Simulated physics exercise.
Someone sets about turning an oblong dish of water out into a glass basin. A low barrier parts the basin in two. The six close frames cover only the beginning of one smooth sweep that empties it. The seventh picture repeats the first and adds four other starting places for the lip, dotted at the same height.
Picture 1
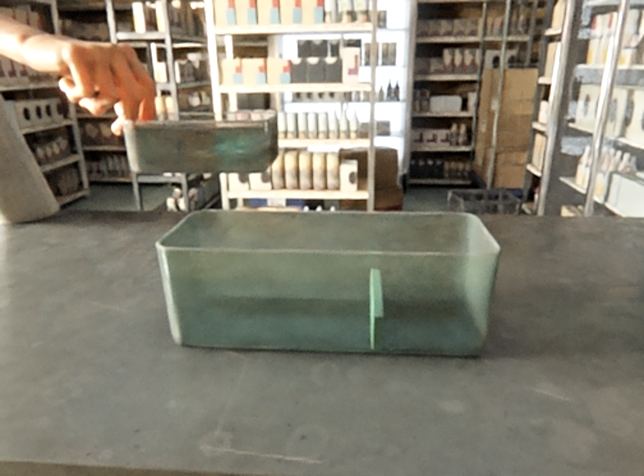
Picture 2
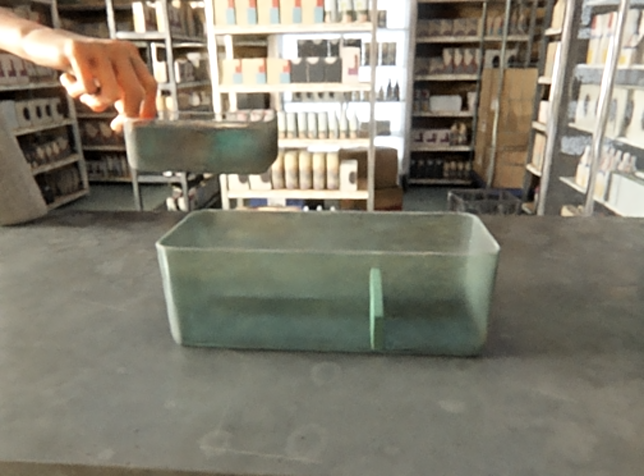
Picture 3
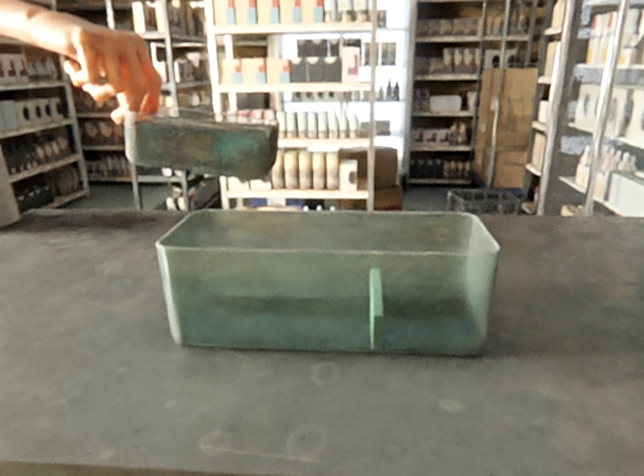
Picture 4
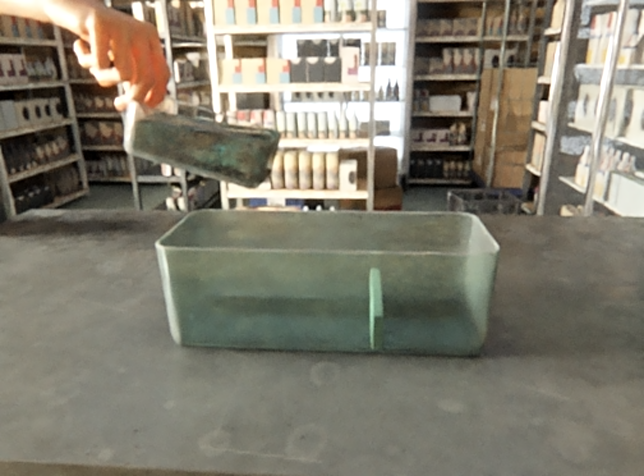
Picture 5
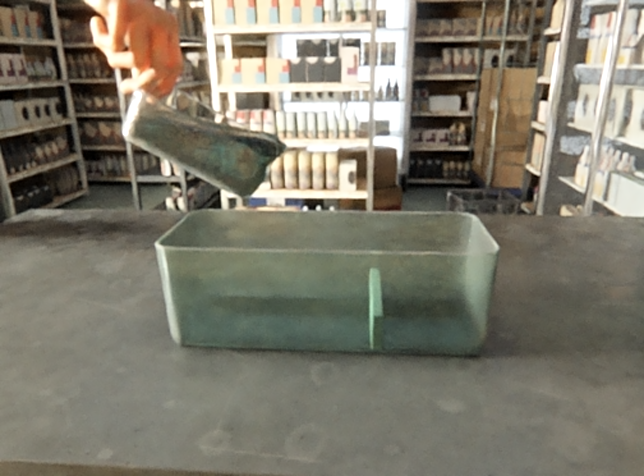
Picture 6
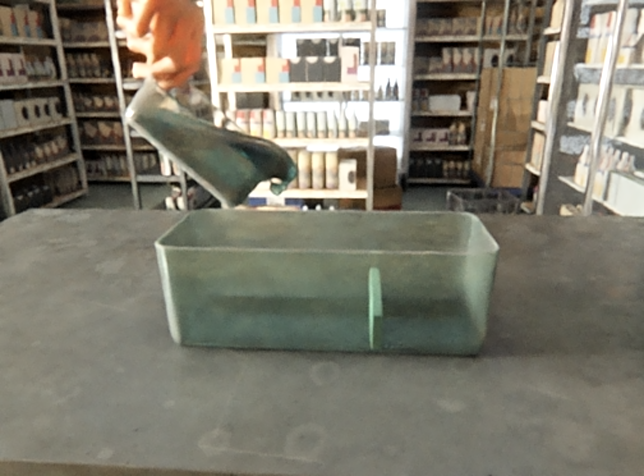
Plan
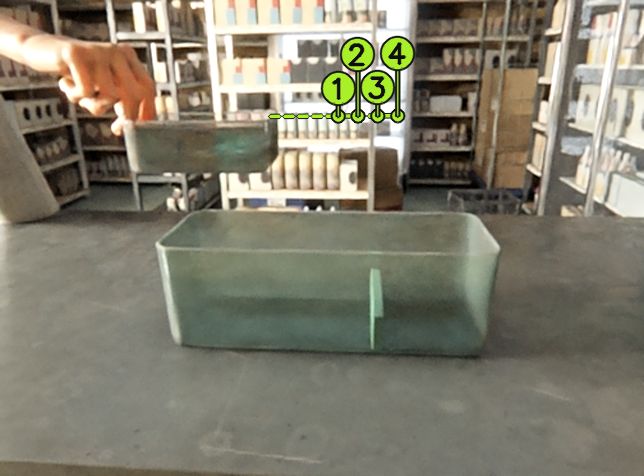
In a storeroom lined with stocked shelves, a hand at the left holds a small oblong dish level above a greenish glass basin with a low upright divider, on a dark tabletop. The hand tilts the dish steadily down to the right, and water begins to slip over its lower lip.
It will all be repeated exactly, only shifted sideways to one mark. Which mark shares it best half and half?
1.
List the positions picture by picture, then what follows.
Upright, lip at (270, 116); basin from (175, 340) to (484, 350); top of the wall at (377, 290); nothing has left yet.
Upright, lip at (271, 118); nothing has left yet.
Tipped about 8°, lip at (273, 125); nothing has left yet.
Tipped about 17°, lip at (275, 136); nothing has left yet.
Tipped about 28°, lip at (274, 151); water is over the lip, down to (279, 154).
Tipped about 42°, lip at (270, 166); water is over the lip, down to (284, 186).
On the marked copy, 1 at (338, 116); 2 at (357, 116); 3 at (377, 115); 4 at (397, 115).
With 1, about 52 % ends left of the wall and 46 % right of it.
With 2, about 35 % ends left of the wall and 64 % right of it.
With 3, about 26 % ends left of the wall and 72 % right of it.
With 4, about 26 % ends left of the wall and 71 % right of it; 3 % is lost outside.
